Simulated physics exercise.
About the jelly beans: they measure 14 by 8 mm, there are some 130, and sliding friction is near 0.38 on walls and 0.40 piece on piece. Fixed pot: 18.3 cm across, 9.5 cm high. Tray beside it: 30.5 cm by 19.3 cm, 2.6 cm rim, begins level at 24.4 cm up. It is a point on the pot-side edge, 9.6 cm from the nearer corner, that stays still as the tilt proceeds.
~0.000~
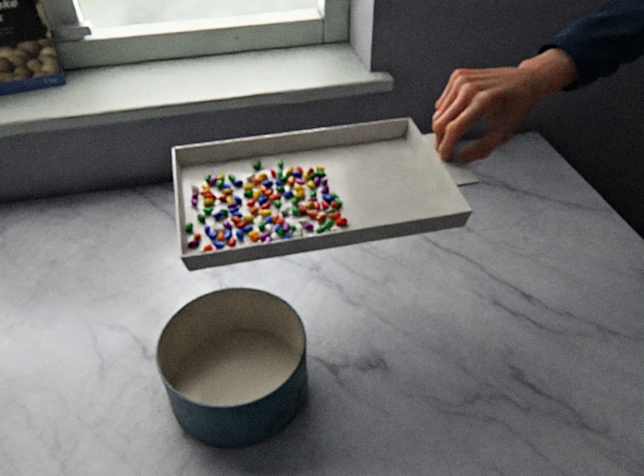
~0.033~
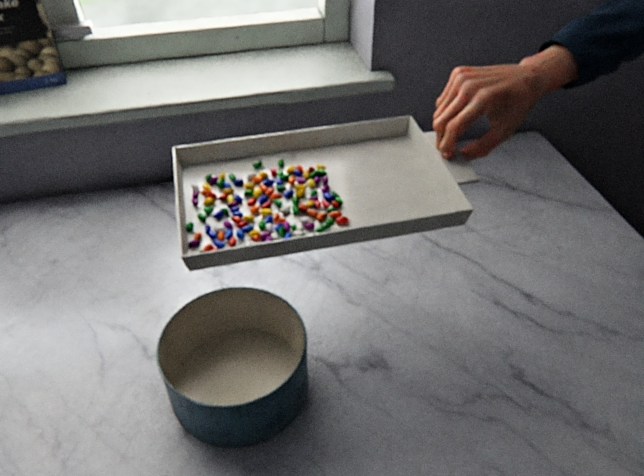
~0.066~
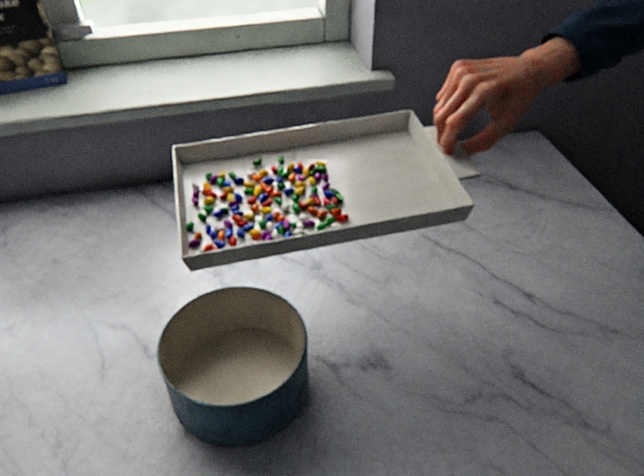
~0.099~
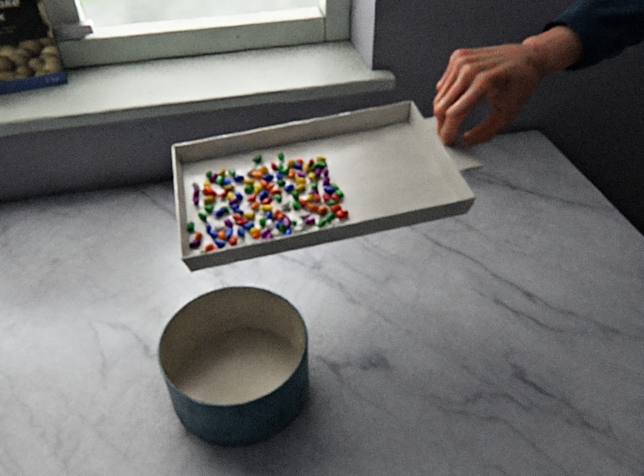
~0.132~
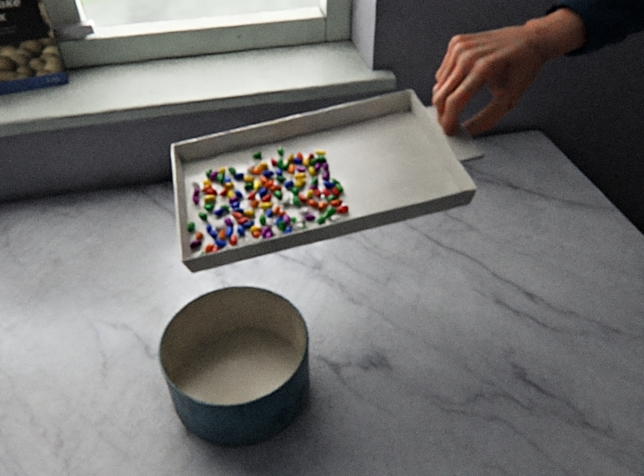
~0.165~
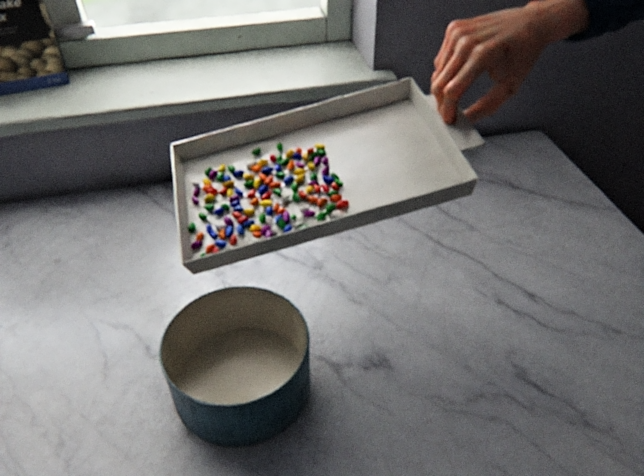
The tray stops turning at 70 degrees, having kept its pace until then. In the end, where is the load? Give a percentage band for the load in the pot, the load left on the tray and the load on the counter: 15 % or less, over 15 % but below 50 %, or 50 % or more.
Pot: In between; tray: 50 % or more; counter: Up to 15 %.
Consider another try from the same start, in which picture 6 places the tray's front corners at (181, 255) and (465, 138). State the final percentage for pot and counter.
You'd end with pot at 5 and counter at 40.
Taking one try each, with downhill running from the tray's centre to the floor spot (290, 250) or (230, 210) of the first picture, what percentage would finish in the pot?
Around 40 % for the first direction, around 10 % for the second.
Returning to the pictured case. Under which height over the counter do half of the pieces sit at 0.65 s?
About 28 cm.
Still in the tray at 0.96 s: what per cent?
Something like 80 percent, roughly.
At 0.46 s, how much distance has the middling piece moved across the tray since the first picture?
It has moved some 3 cm from its start.
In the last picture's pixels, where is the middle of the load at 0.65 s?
Near pixel (208, 218).
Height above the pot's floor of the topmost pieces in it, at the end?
Some 1.0 cm up.
After 0.46 s, tilt 41 degrees; the tray holds 100 %, the pot 0 %.
After 0.65 s, tilt 60 degrees; the tray holds 100 %, the pot 0 %.
Then, at 0.96 s, tilt 70 degrees; the tray holds 80 %, the pot 5 %.
By 2.1 s all is still; pot 30 %, tray 65 %, counter 5 %.
